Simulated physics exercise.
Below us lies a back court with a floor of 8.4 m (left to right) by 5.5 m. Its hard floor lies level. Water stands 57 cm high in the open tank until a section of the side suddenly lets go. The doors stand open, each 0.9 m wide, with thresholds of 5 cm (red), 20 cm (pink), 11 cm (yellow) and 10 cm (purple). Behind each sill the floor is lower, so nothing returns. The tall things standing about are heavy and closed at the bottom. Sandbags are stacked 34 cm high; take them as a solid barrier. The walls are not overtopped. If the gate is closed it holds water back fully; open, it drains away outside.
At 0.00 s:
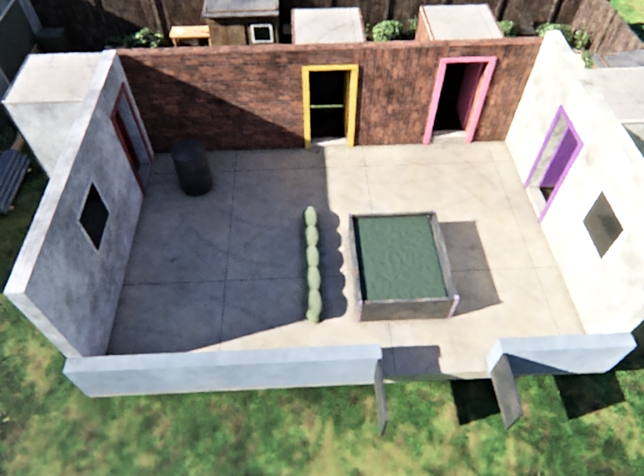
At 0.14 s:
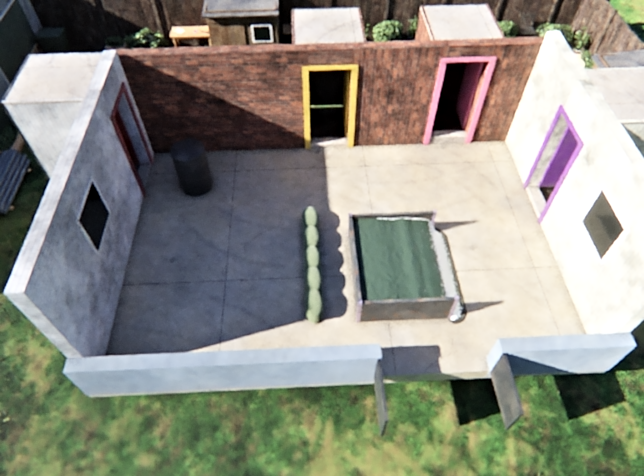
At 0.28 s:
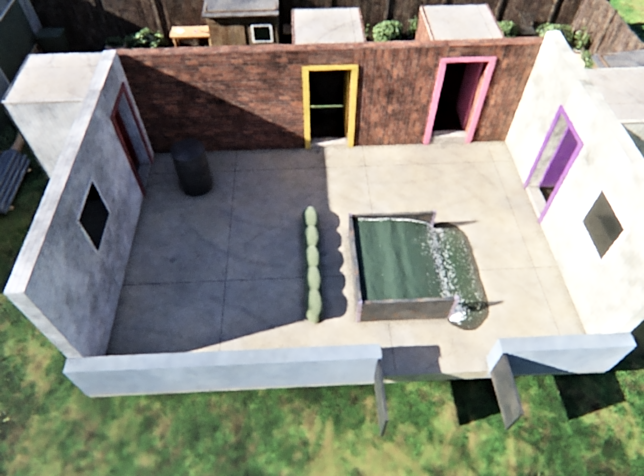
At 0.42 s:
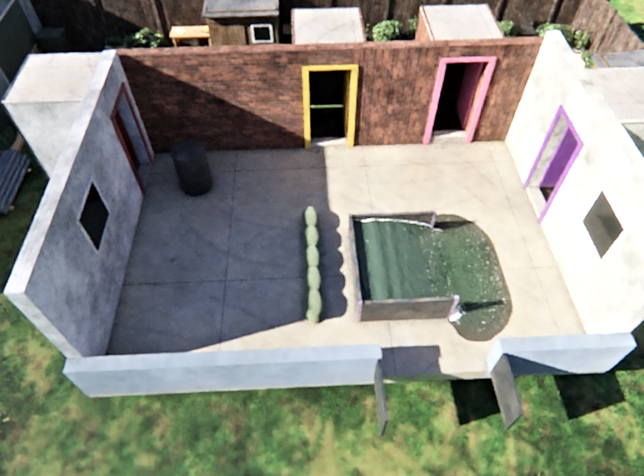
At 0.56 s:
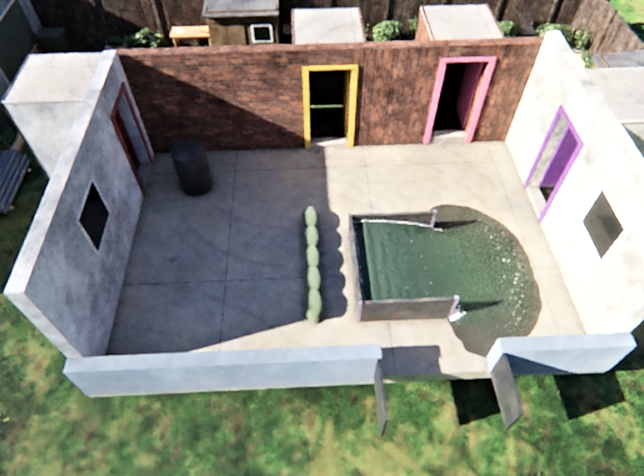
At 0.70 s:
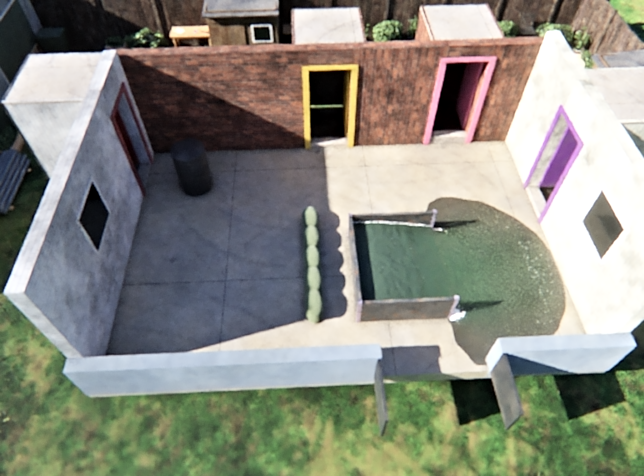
In this clip, an open tank of green water stands in a walled court beside a short row of sandbags; its right side gives way, and water pours out, spreading across the pale floor in a widening rounded pool.
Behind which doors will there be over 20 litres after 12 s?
Within that time: At the red door it keeps below the limit; at the pink door it does not reach the limit; at the yellow door it keeps below the limit; at the purple door it exceeds the limit.
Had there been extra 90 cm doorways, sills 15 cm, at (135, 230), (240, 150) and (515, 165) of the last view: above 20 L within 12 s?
In that order: Under, below, not over.
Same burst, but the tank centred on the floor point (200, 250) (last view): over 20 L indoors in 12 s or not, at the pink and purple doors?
Against that limit: Pink not over, purple under.
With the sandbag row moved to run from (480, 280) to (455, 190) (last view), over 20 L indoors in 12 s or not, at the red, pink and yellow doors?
Against that limit: Red under, pink below, yellow not over.
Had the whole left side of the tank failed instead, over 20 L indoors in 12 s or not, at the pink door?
Against that limit: Pink under.
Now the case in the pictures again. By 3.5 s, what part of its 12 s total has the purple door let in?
Some 95 per cent by then.
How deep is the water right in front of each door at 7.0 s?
Depths in cm: Red 0, pink 9, yellow 5, purple 6.
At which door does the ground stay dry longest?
It is the red one.
After 1.4 s water covers 20 % of the floor and is deepest (36 cm) near (554, 274); red door not reached, pink door not reached, yellow door not reached, purple door 17 cm at the sill, 1 L in.
After 2.2 s water covers 20 % of the floor and is deepest (36 cm) near (582, 343); red door not reached, pink door not reached, yellow door not reached, purple door 18 cm at the sill, 20 L in.
After 3.5 s water covers 30 % of the floor and is deepest (22 cm) near (500, 144); red door not reached, pink door 14 cm at the sill, 0 L in, yellow door not reached, purple door 12 cm at the sill, 41 L in.
After 7.0 s water covers 70 % of the floor and is deepest (10 cm) near (486, 188); red door not reached, pink door 9 cm at the sill, 0 L in, yellow door 5 cm at the sill, 0 L in, purple door 6 cm at the sill, 44 L in.
After 12.0 s water covers 85 % of the floor and is deepest (8 cm) near (586, 352); red door 4 cm at the sill, 6 L in, pink door 4 cm at the sill, 0 L in, yellow door 3 cm at the sill, 0 L in, purple door 5 cm at the sill, 44 L in.
